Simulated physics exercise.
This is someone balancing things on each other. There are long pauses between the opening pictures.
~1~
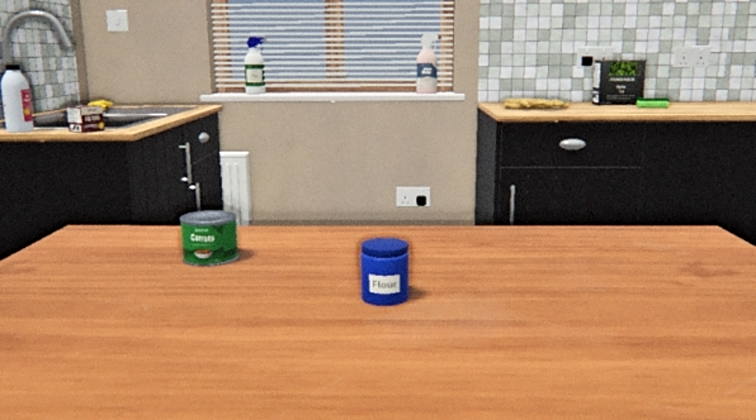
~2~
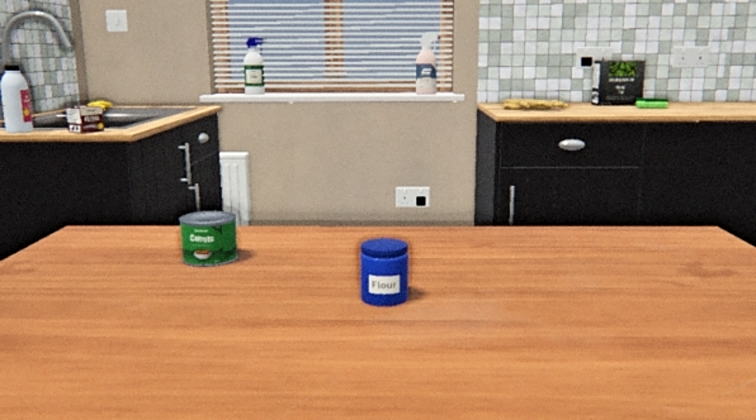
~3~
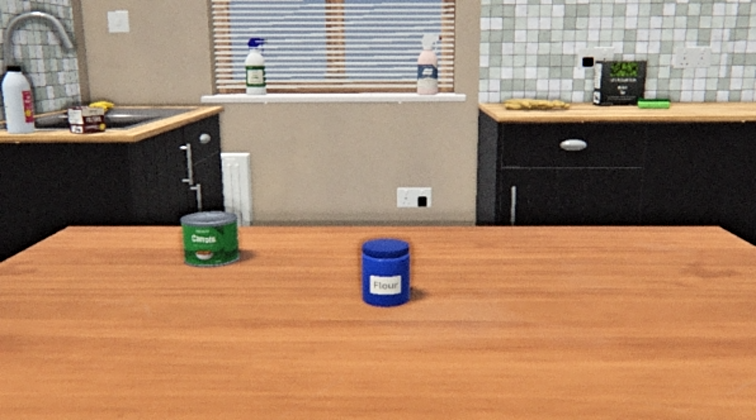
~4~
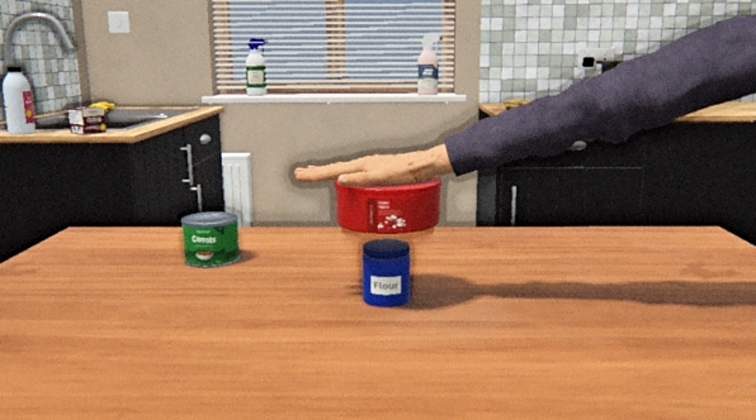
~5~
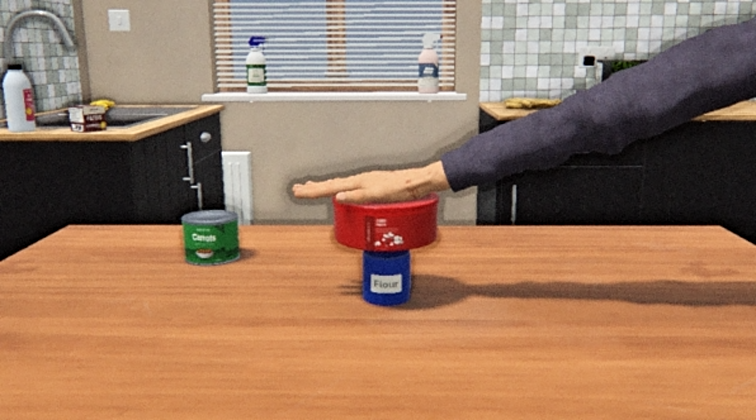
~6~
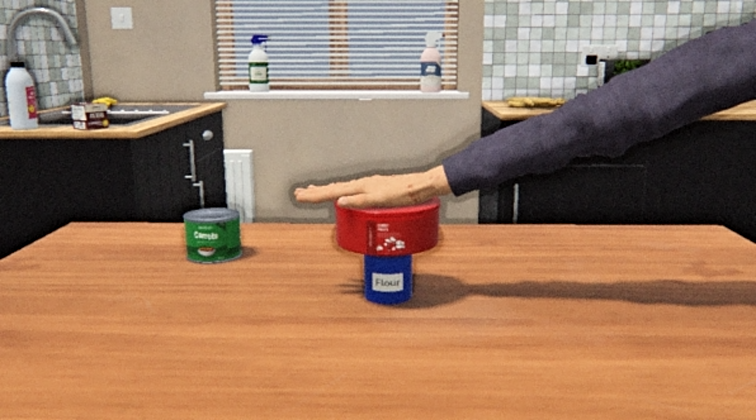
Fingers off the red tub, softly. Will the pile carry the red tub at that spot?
Outcome: The pile holds.
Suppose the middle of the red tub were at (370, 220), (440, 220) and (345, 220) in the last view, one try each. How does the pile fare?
First try: It stays up; second try: It comes apart; third try: It comes apart.
Then, 0.90 s after the last picture, nothing has stirred.
Then, 2.00 s after the last picture, red tub resting near (387, 222).
At rest, all 3 in place. Seen from the same camera at the end, red tub near (387, 222). The pile keeps its balance.
